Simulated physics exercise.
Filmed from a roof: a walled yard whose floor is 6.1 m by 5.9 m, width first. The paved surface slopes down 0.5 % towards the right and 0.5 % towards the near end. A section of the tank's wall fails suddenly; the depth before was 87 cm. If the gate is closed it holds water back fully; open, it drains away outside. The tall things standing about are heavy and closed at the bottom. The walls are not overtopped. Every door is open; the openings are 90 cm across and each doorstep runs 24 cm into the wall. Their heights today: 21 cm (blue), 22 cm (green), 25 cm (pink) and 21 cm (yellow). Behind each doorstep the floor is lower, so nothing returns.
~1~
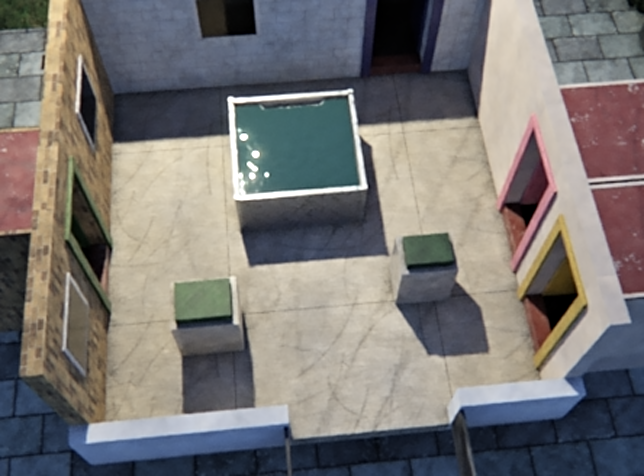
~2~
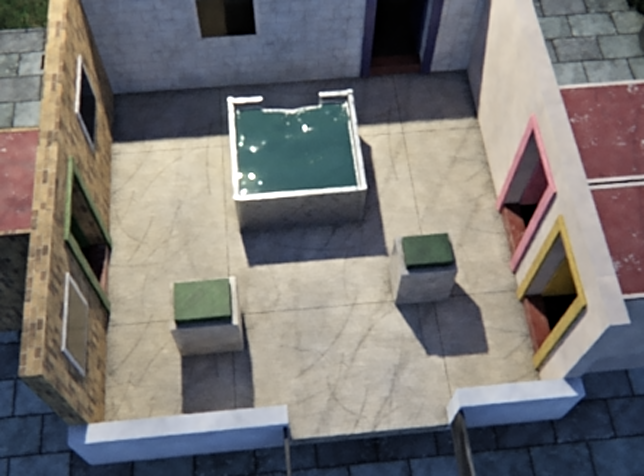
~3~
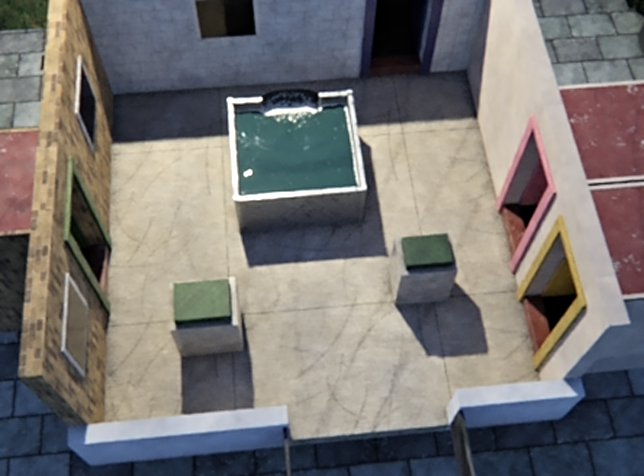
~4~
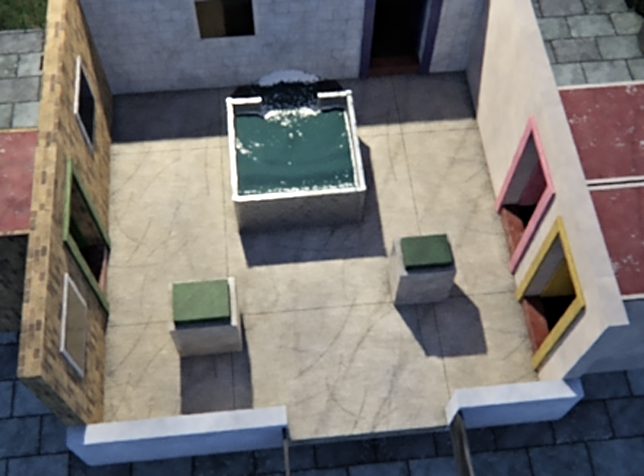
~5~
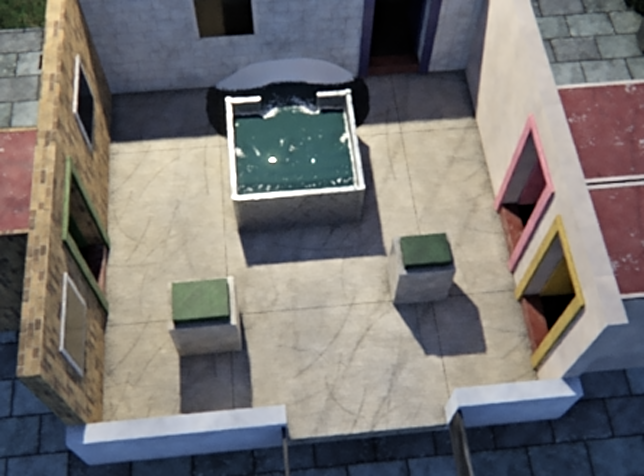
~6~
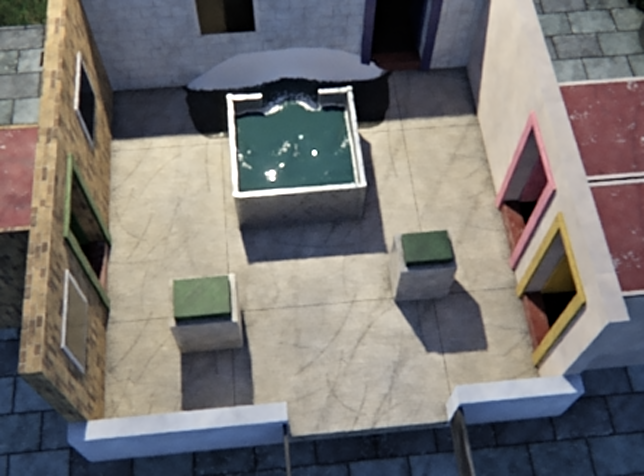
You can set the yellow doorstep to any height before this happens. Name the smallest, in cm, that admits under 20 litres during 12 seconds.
Some 11.5 cm above the ground.
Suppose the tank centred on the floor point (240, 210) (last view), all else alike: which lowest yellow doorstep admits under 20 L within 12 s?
Some 12.5 cm.
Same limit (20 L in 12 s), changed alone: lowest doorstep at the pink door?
Roughly 6.0 cm at pink.
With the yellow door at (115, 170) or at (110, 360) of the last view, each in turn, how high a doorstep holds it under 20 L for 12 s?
About 12.5 and 7.5 cm.
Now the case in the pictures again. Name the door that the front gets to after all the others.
The yellow one.
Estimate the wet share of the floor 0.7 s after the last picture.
About 20 per cent.
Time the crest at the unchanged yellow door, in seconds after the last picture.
Around 7.0 s.
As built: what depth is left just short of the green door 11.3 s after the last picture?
Roughly 6.5 cm deep.
Then, 0.7 s after the last picture water covers 20 % of the floor, deepest (56 cm) near (284, 85); it has not reached the yellow door.
Then, 2.3 s after the last picture water covers 50 % of the floor, deepest (35 cm) near (284, 85); 3 cm at the yellow door, 0 litres in over its 21 cm doorstep.
Then, 11.3 s after the last picture water covers 95 % of the floor, deepest (10 cm) near (432, 331); 10 cm at the yellow door, 0 litres in over its 21 cm doorstep.
At the yellow door as built, the water peaked near 17 cm, 6.9 s after the last picture.
With a doorstep of 10.5 cm, 33 litres would have come in within the 12 s; with 12.5 cm, 13 litres. So under 20 litres takes about 11.5 cm.
